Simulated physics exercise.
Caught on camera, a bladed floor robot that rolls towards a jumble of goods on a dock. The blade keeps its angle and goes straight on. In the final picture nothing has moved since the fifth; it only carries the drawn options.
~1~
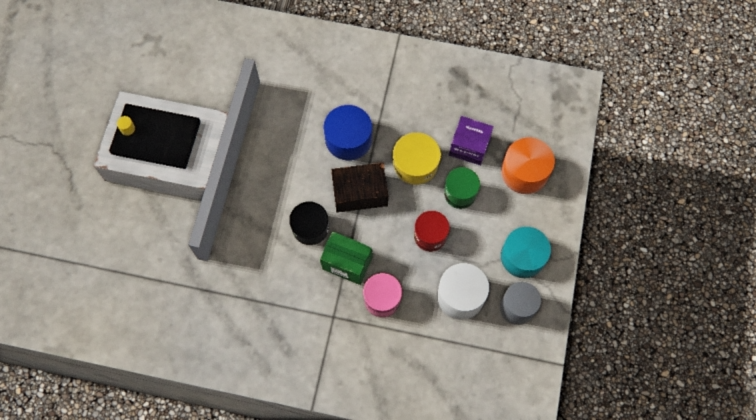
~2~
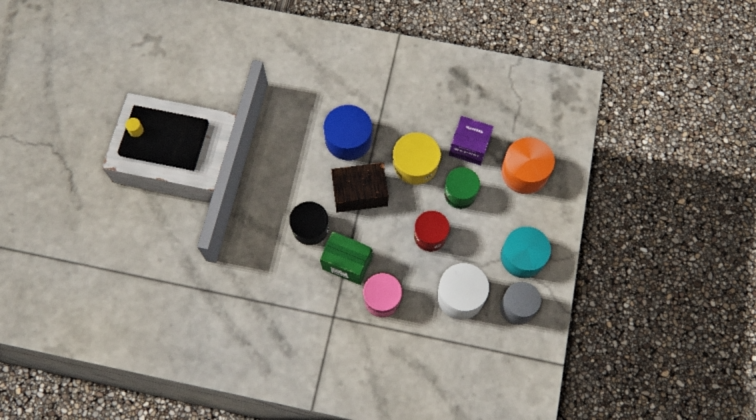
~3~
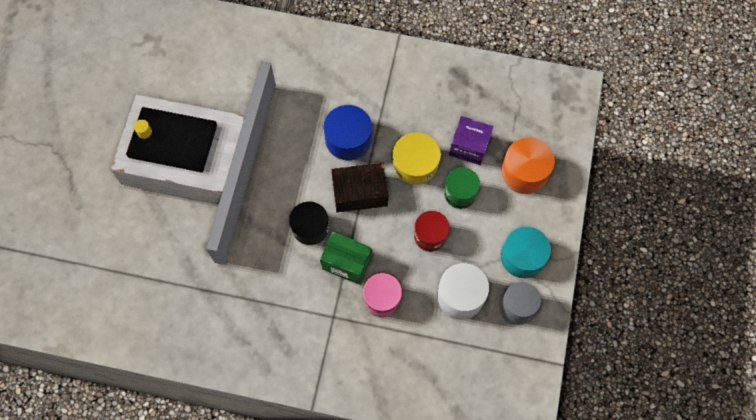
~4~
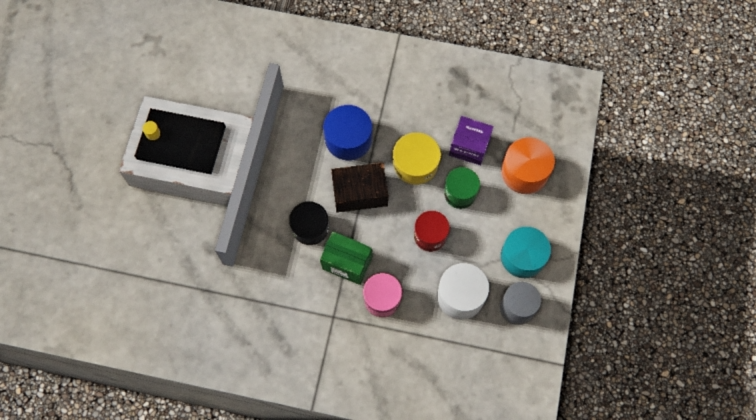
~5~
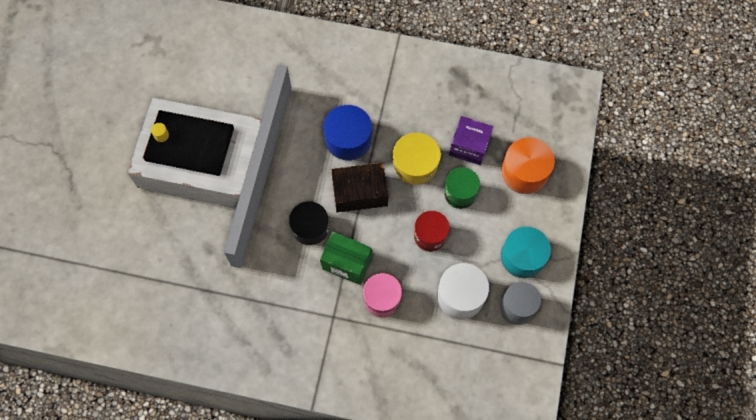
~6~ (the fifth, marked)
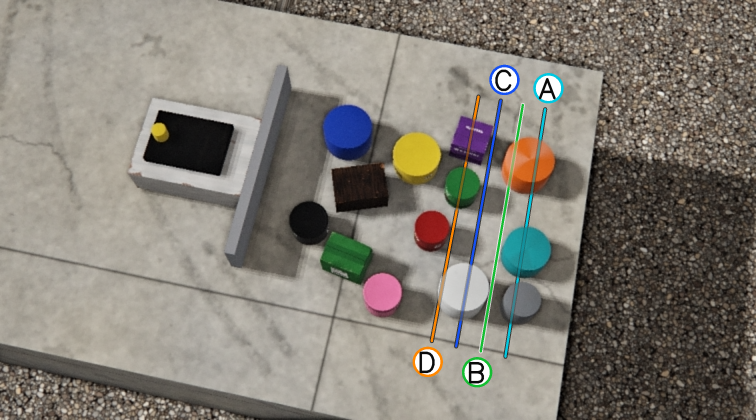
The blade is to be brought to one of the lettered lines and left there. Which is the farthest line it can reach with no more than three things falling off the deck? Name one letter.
No farther than B.
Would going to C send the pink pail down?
By then, no.
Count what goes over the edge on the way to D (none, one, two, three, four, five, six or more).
By then, none.
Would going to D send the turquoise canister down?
No.
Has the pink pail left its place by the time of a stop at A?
Yes.
On the copy, A at (526, 226); B at (503, 222); C at (480, 217); D at (456, 212).
On B. First, robot (281, 160); pink pail (385, 302); blue canister (387, 139).
Then, robot (371, 178); orange canister (551, 164); green pail (507, 217).
Finally, robot (439, 192); grey canister over the edge; turquoise canister over the edge; three fallen.
By contrast, A drops seven; C is within the limit but short; D is within the limit but short.
